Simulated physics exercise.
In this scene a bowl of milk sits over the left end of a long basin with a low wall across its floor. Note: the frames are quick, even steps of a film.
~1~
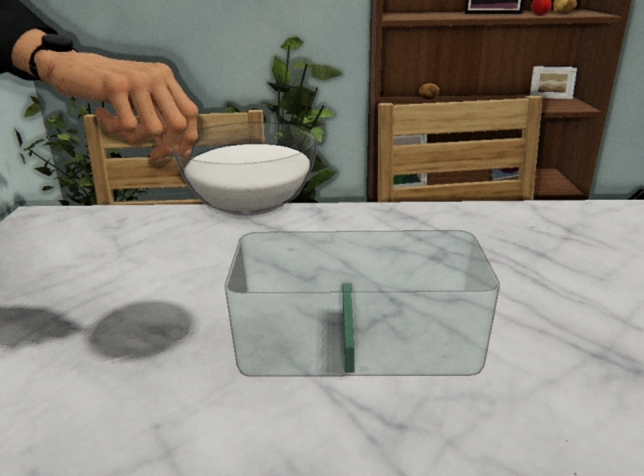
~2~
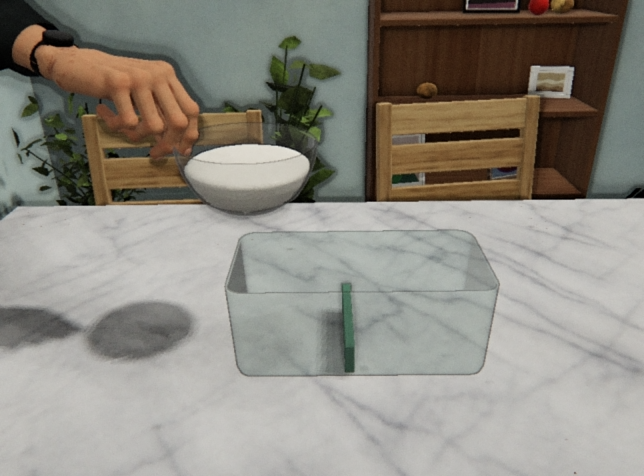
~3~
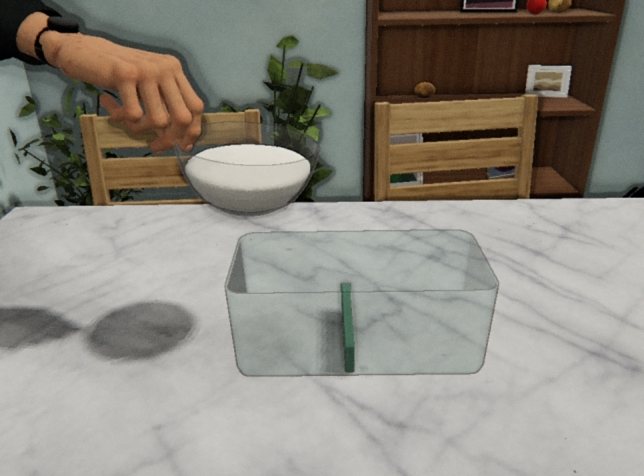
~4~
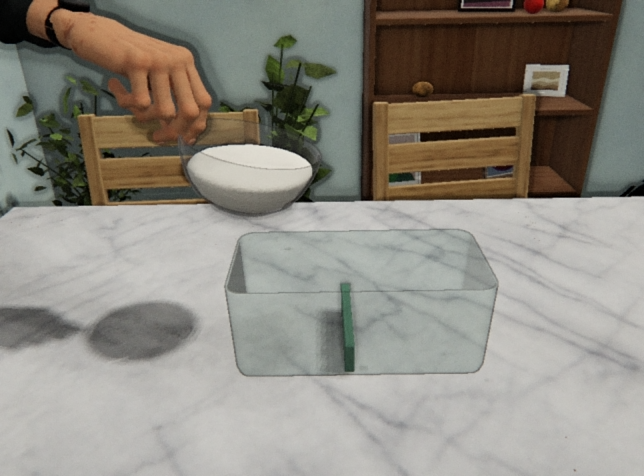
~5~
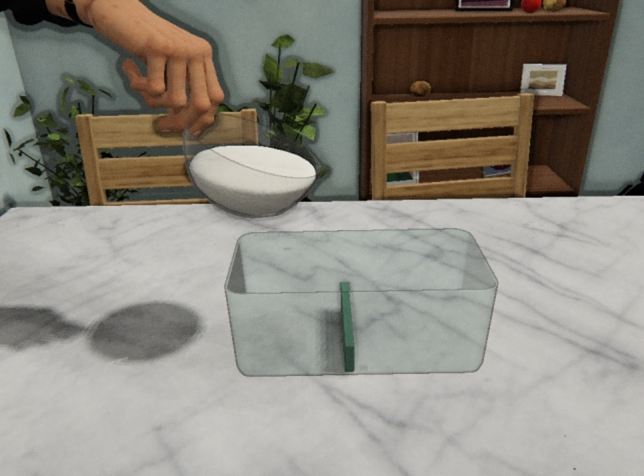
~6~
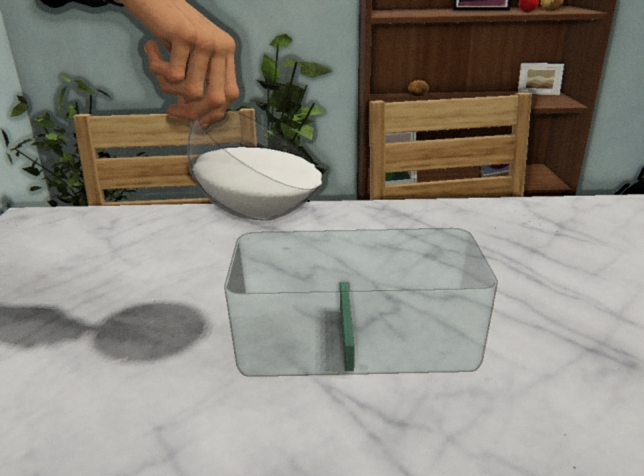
The video shows a hand above a glass bowl of white liquid over the left end of a clear basin with a low green divider; the hand moves right as the bowl gradually tilts, its right side lowering toward the basin.
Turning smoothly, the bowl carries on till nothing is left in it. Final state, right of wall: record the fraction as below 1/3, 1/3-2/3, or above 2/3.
Recorded: 1/3-2/3.
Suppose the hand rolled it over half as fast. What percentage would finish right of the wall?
Close to 70 per cent.
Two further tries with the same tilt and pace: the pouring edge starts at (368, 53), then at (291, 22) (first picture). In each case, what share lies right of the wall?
Result, first then second: About 80 % and about 60 %.
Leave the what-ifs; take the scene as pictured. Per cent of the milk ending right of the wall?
Roughly 55 %.
A moment on, the bowl is tipped on its side and 16 per cent is still to pour, 16 is left of the wall and 32 right of it.
Next, the bowl is tipped on its side and 1 per cent is still to pour, 41 is left of the wall and 55 right of it.
Then the bowl is tipped on its side and 0 per cent is still to pour, 45 is left of the wall and 52 right of it.
Later the bowl is tipped on its side and 0 per cent is still to pour, 45 is left of the wall and 53 right of it.
At rest 45 per cent lies left of the wall, 53 right of it and 2 outside.
